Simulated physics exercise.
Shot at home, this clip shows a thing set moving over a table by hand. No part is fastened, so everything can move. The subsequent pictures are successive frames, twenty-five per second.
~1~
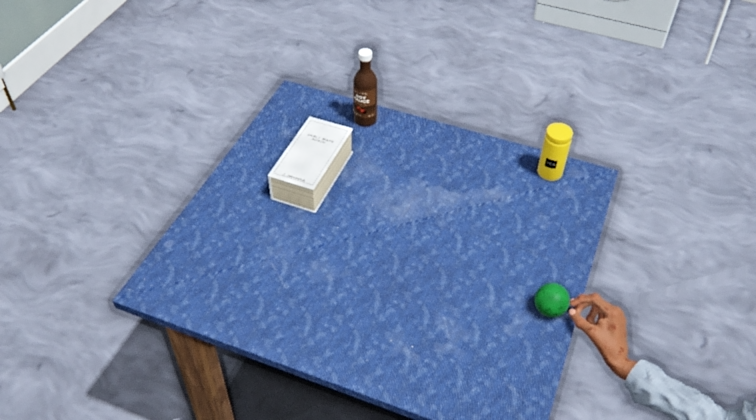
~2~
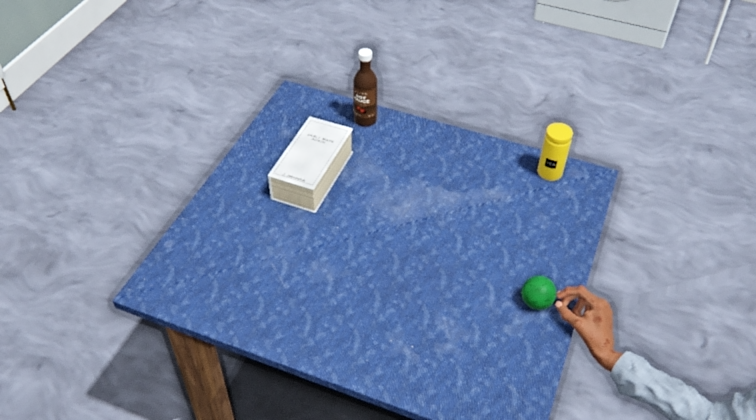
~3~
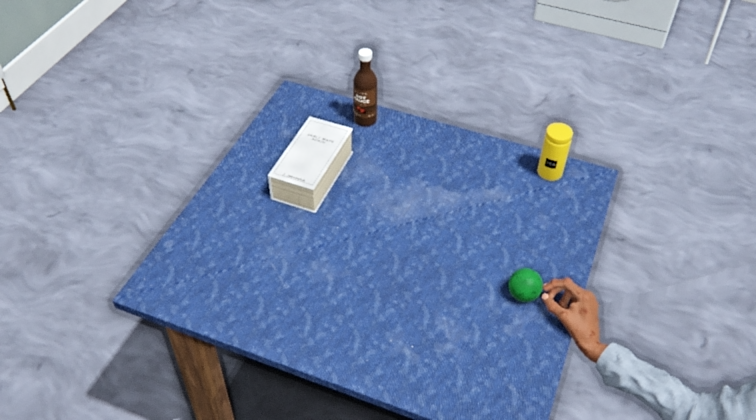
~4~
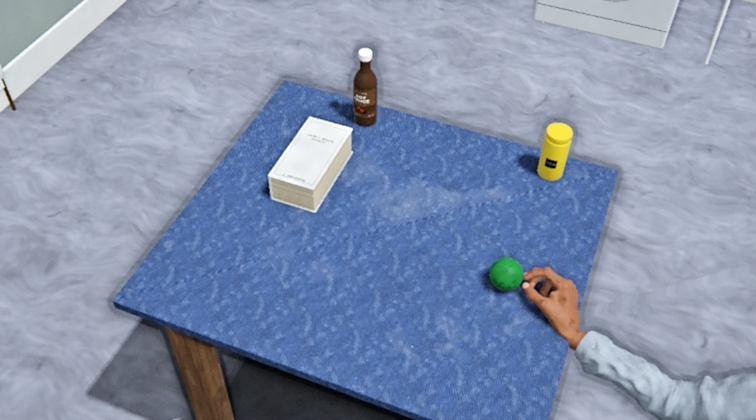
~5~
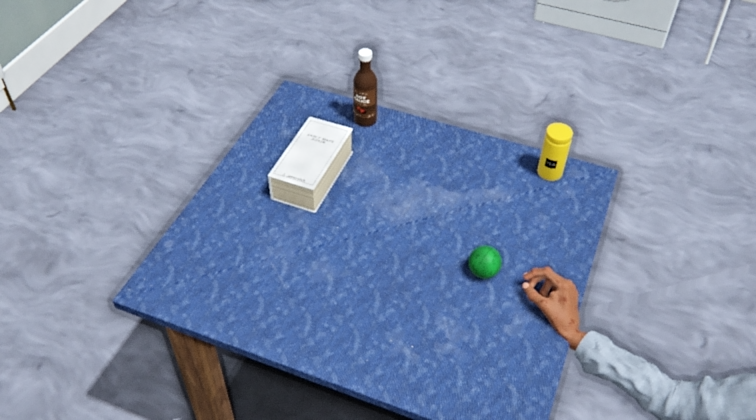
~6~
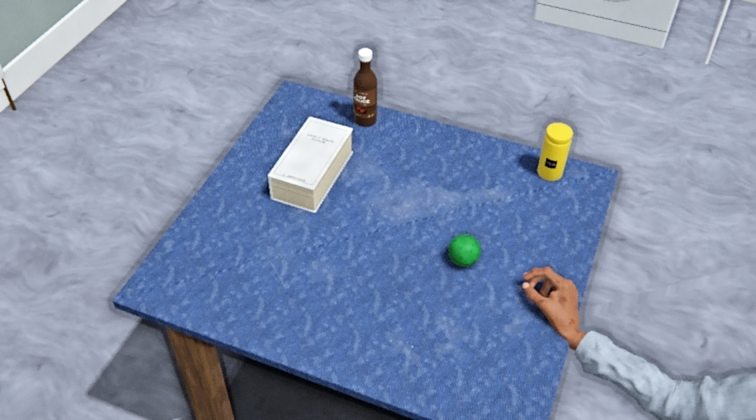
Green ball being pushed leftward across a blue tabletop by a hand, then rolling on alone as the hand stays back.
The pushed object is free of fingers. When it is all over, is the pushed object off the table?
It never gets off the table.
Then, 0.10 s after the last picture, green ball rolled well along near (417, 224).
Then, 0.20 s after the last picture, green ball rolled well along near (375, 199).
Then, 0.30 s after the last picture, green ball rolled well along near (345, 180).
Then, 0.50 s after the last picture, green ball rolled well along near (365, 174).
At rest, moved from the start, green ball. Seen from the same camera at the end, green ball near (374, 169).
